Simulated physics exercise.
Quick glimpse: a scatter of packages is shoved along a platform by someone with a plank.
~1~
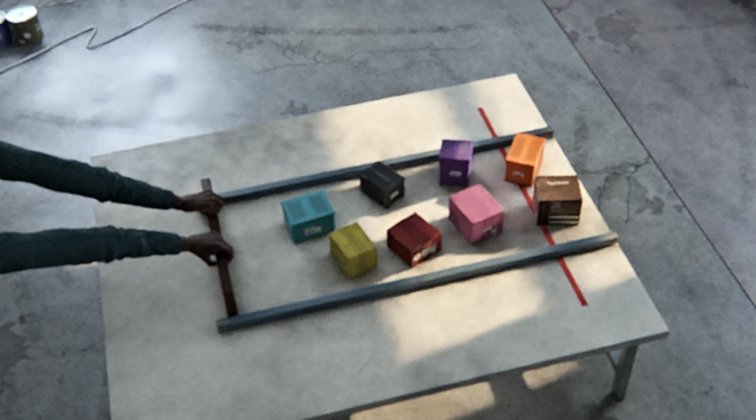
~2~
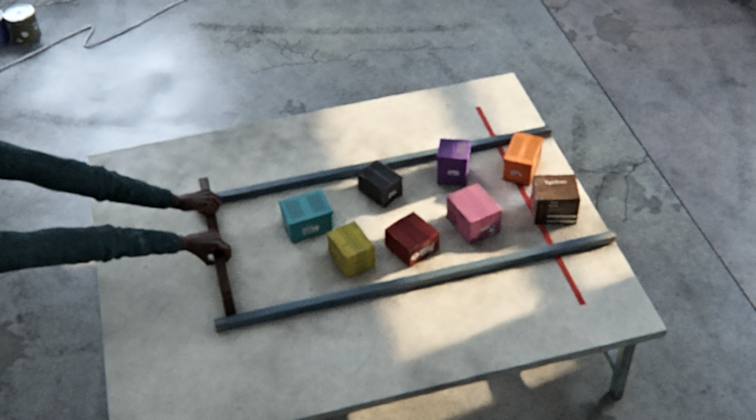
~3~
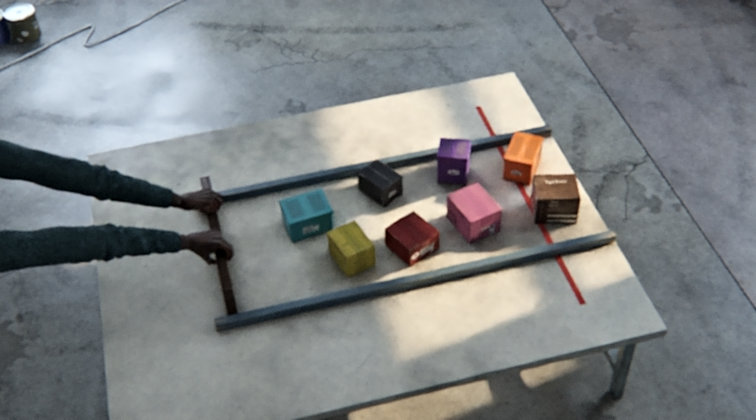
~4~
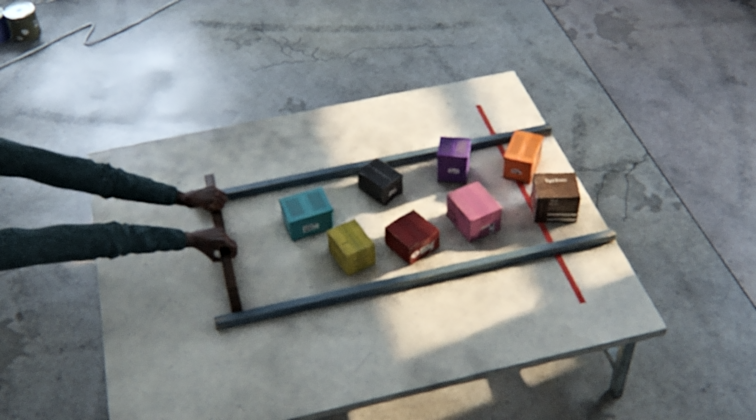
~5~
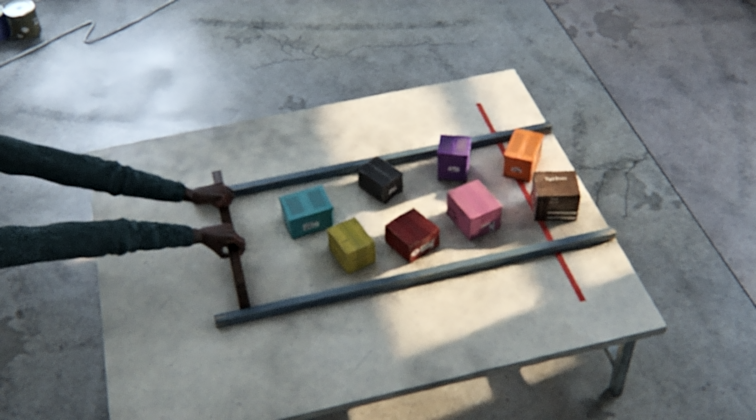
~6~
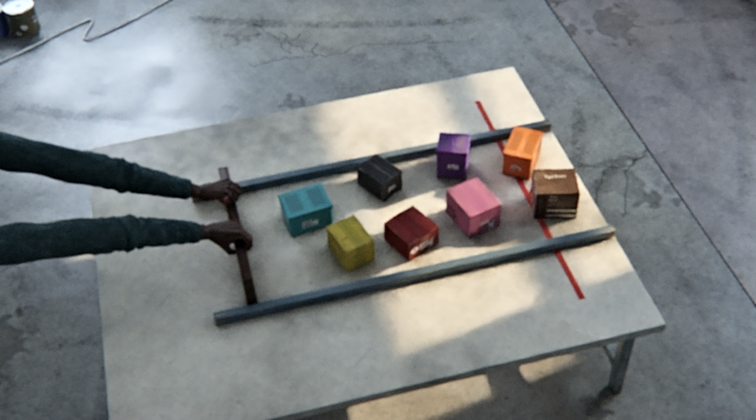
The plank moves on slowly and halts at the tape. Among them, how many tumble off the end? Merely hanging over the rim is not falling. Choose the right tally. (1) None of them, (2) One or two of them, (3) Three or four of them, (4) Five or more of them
Three or four of them.
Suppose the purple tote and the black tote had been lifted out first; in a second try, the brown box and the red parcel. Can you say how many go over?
That gives 2 for the first pair taken away and 1 for the second.
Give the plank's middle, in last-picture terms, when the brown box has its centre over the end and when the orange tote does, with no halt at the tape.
The middle is at (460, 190) when it's the brown box, and at (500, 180) when it's the orange tote.
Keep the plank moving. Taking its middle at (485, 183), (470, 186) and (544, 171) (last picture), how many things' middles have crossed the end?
Respectively, 1, 1 and 5.
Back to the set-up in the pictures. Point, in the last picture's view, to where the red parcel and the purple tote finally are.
Roughly (586, 198); the other one roughly (558, 137).
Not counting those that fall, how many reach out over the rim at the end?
So the number is 2.
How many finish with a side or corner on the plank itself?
3 are in contact with it.
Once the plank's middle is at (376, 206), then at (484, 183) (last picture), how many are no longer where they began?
I make it 4 at the first spot and 8 at the other.
Early on, none off yet; brown box at rest near (554, 194); orange tote at rest near (522, 153); purple tote at rest near (453, 156).
A while later, none off yet; brown box travelled a little near (562, 191); orange tote at rest near (522, 153); purple tote travelled a little near (466, 154).
Finally, the number that fall off is three or four; lost, pink parcel, orange tote and brown box.
